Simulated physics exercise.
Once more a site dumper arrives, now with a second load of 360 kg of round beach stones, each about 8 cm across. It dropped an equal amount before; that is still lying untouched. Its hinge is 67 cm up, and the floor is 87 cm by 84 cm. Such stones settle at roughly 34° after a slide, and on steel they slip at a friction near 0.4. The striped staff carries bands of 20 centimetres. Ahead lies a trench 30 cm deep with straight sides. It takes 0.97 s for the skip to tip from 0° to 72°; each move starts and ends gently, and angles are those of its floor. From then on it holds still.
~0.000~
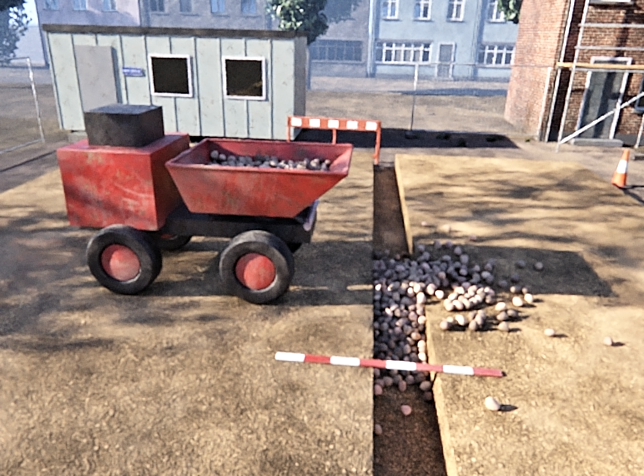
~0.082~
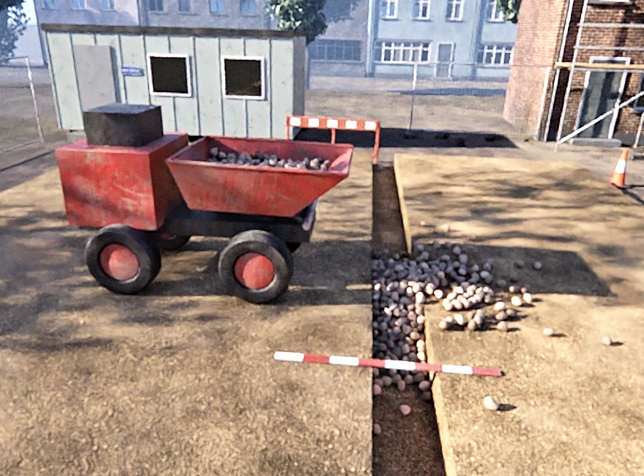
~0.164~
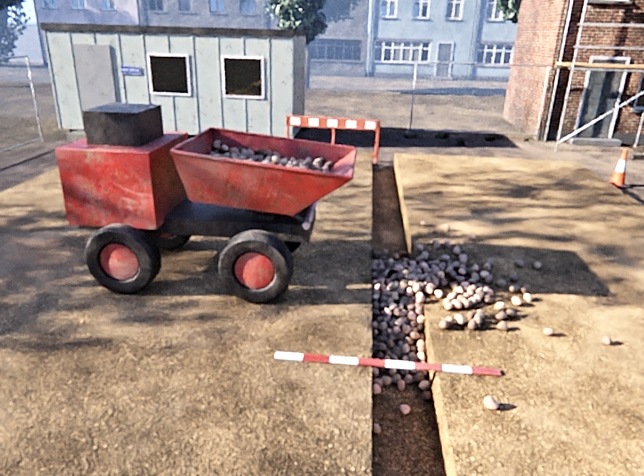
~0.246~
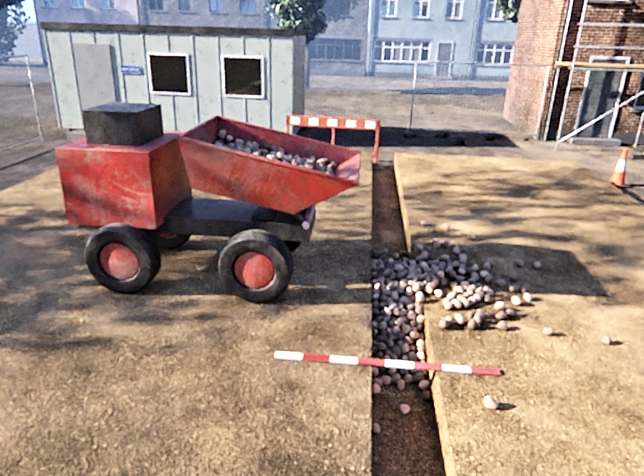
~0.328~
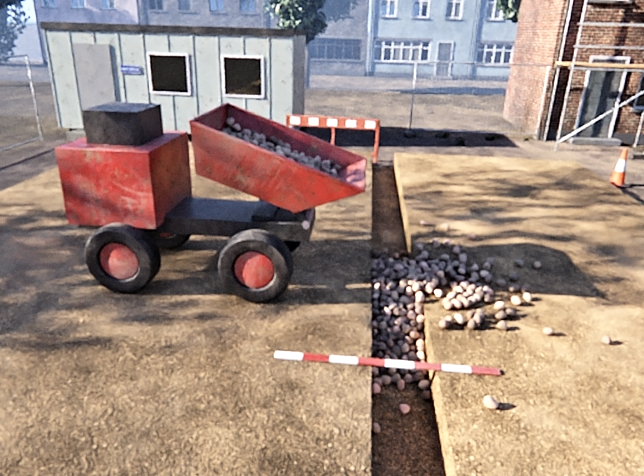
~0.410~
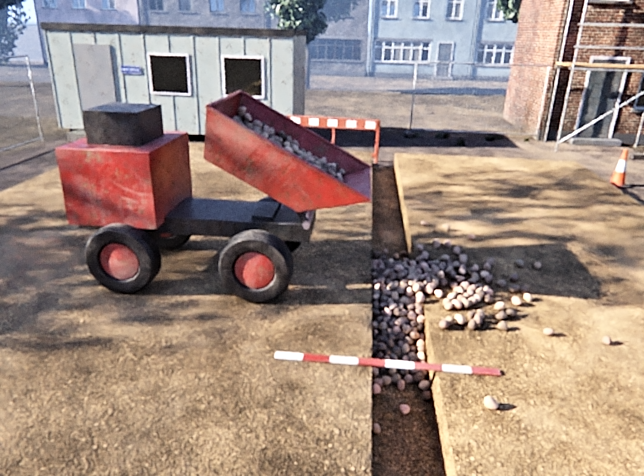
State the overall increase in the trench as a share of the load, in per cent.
The increase is about 30 per cent of the load.
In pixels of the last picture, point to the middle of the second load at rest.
Around (442, 281) in the last picture.
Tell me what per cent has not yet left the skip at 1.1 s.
I'd say about 80 per cent.
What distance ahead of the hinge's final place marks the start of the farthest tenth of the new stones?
I'd estimate about 200 cm.
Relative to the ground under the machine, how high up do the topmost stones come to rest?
Roughly 22 cm higher than the ground.
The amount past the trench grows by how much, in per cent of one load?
Close to 70 parts in a hundred.
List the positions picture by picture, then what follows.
The first picture shows lip at (348, 174), floor tilted 0°, highest stones at (278, 162). The earlier load is highest near (423, 279), 7 cm above ground level, 84 % in the trench, 16 % past the trench.
The second picture shows lip at (348, 175), floor tilted 1°, highest stones at (256, 160); the stones move at 0.3 m/s on average.
In the third picture, the skip is at 6°, its lip at (352, 178); the top of the load is at (233, 152); the stones move at 0.6 m/s on average.
The fourth picture shows lip at (358, 183), floor tilted 12°, highest stones at (224, 145); the stones move at 0.8 m/s on average.
The fifth picture shows lip at (365, 191), floor tilted 19°, highest stones at (230, 132); the stones move at 1.1 m/s on average.
The sixth picture shows lip at (371, 201), floor tilted 28°, highest stones at (237, 121); the stones move at 1.1 m/s on average.
After 0.7 s the floor is at 61°; in per cent of one load, 100 in the skip, 84 in the trench, 16 past the trench; the foremost stones are at (551, 300).
After 1.1 s the floor is at 72°; in per cent of one load, 78 in the skip, 105 in the trench, 16 past the trench; the foremost stones are at (551, 300).
After 1.4 s the floor is at 72°; in per cent of one load, 15 in the skip, 118 in the trench, 66 past the trench; the foremost stones are at (551, 300).
After 4.0 s the floor is at 72°; in per cent of one load, 0 in the skip, 114 in the trench, 86 past the trench; the foremost stones are at (636, 288). Net gain in the trench, 30.
